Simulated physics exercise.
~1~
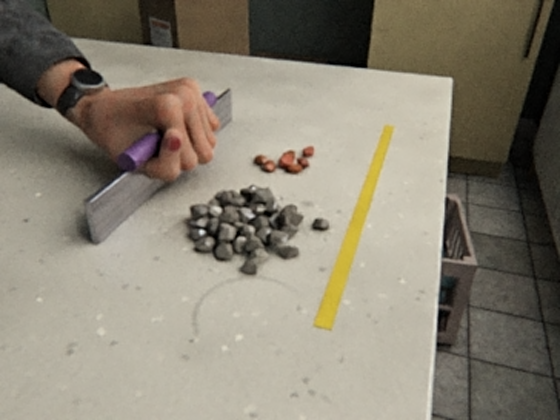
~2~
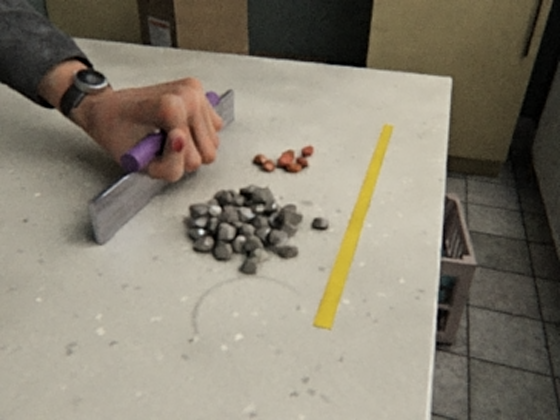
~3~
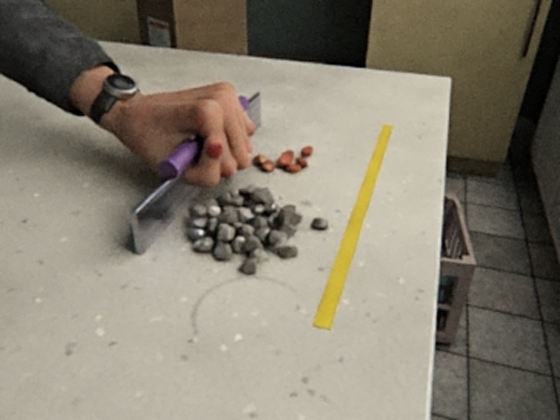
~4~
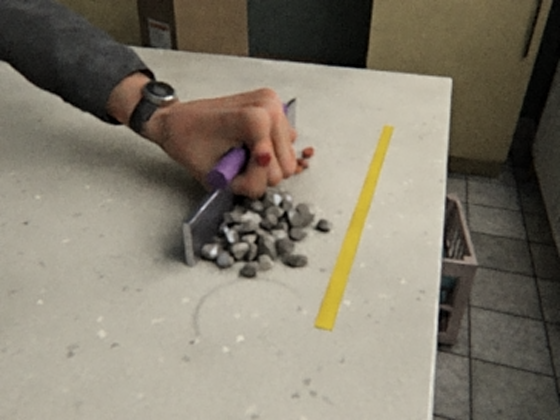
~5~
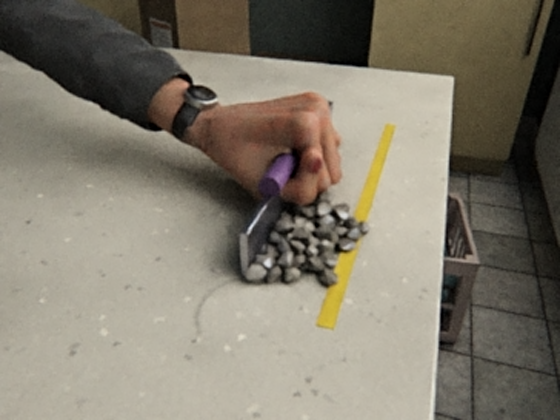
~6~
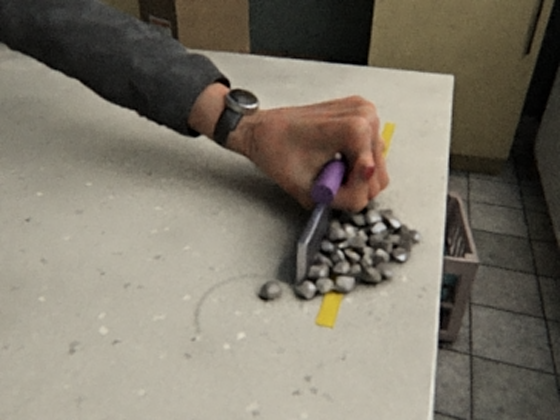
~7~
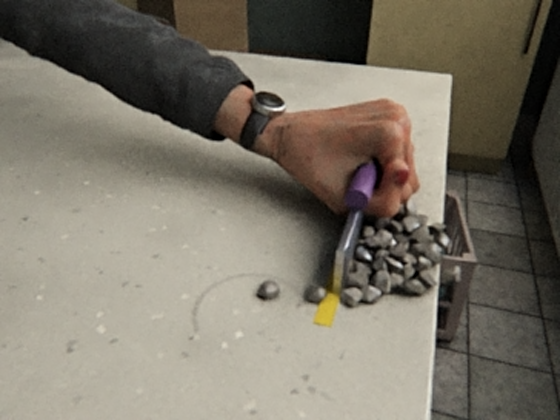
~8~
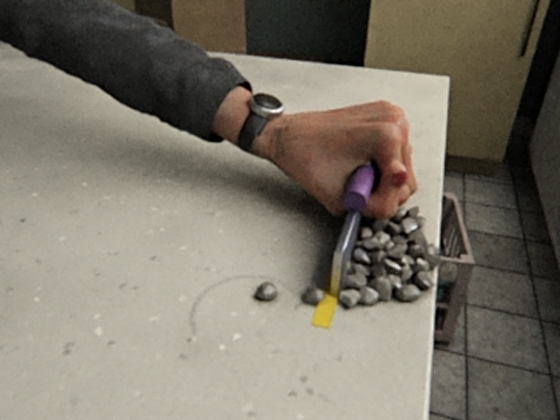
On a pale speckled tabletop, a hand pushes a pile of grey stones rightward with a purple-handled scraper, passing small reddish pieces that become hidden behind the hand. The scraper stops at the yellow tape, with the grey stones bunched at the table's edge and two left behind.
